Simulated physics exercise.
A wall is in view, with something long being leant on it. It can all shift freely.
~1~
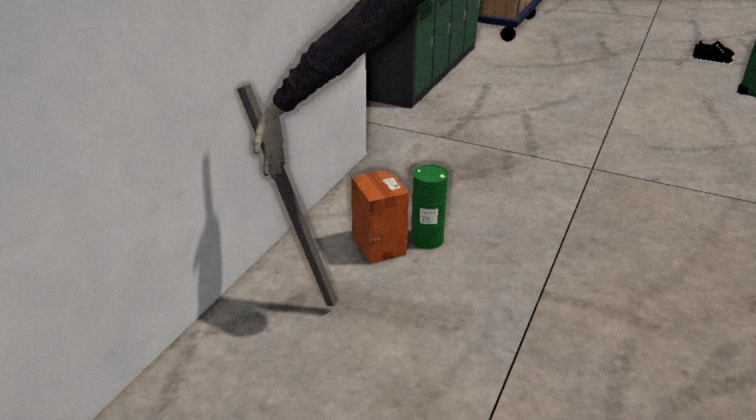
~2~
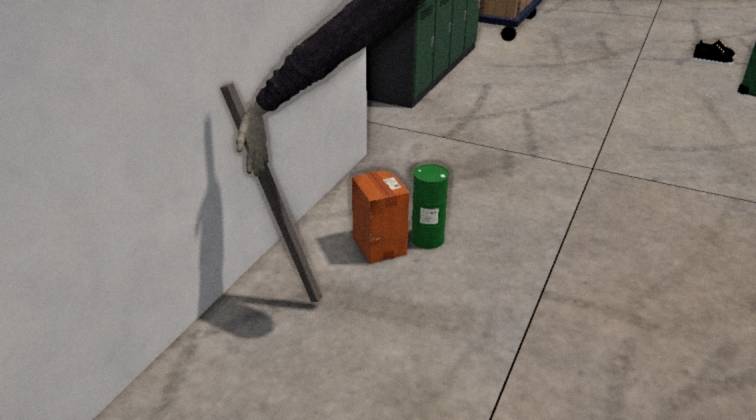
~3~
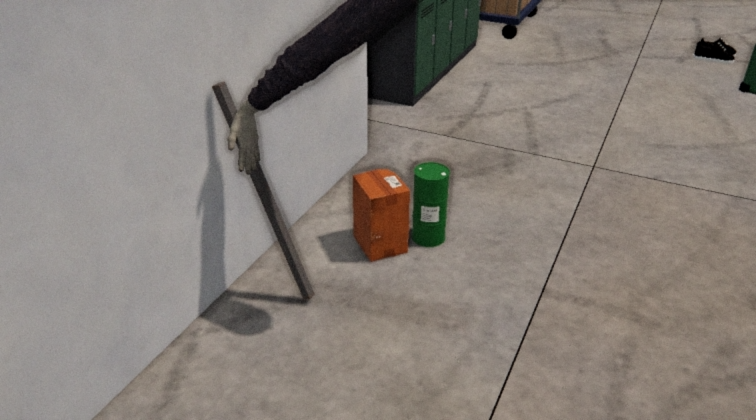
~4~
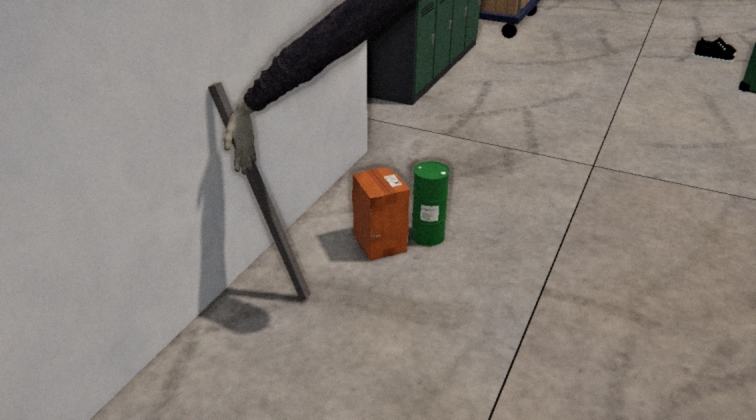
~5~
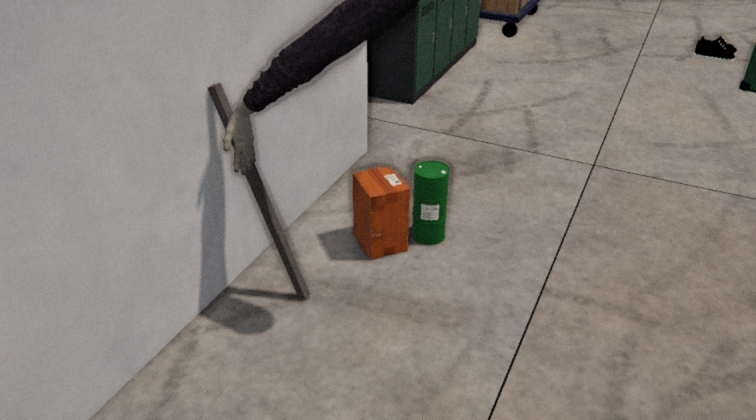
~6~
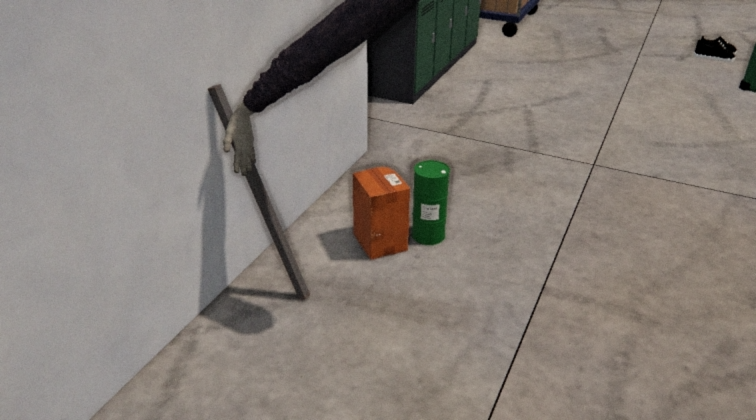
On a concrete floor beside a pale wall, a gloved hand moved a long grey pole a short way left and leaned it against the wall, while an orange box and green drum stayed put.
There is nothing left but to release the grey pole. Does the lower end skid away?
It rests where it is.
Then, 0.30 s past the last view, nothing moves.
Then, 0.70 s past the last view, grey pole resting near (263, 200).
Finally, all 3 still in place. Final places as the last picture's camera would see them, grey pole near (263, 200). The pole holds.
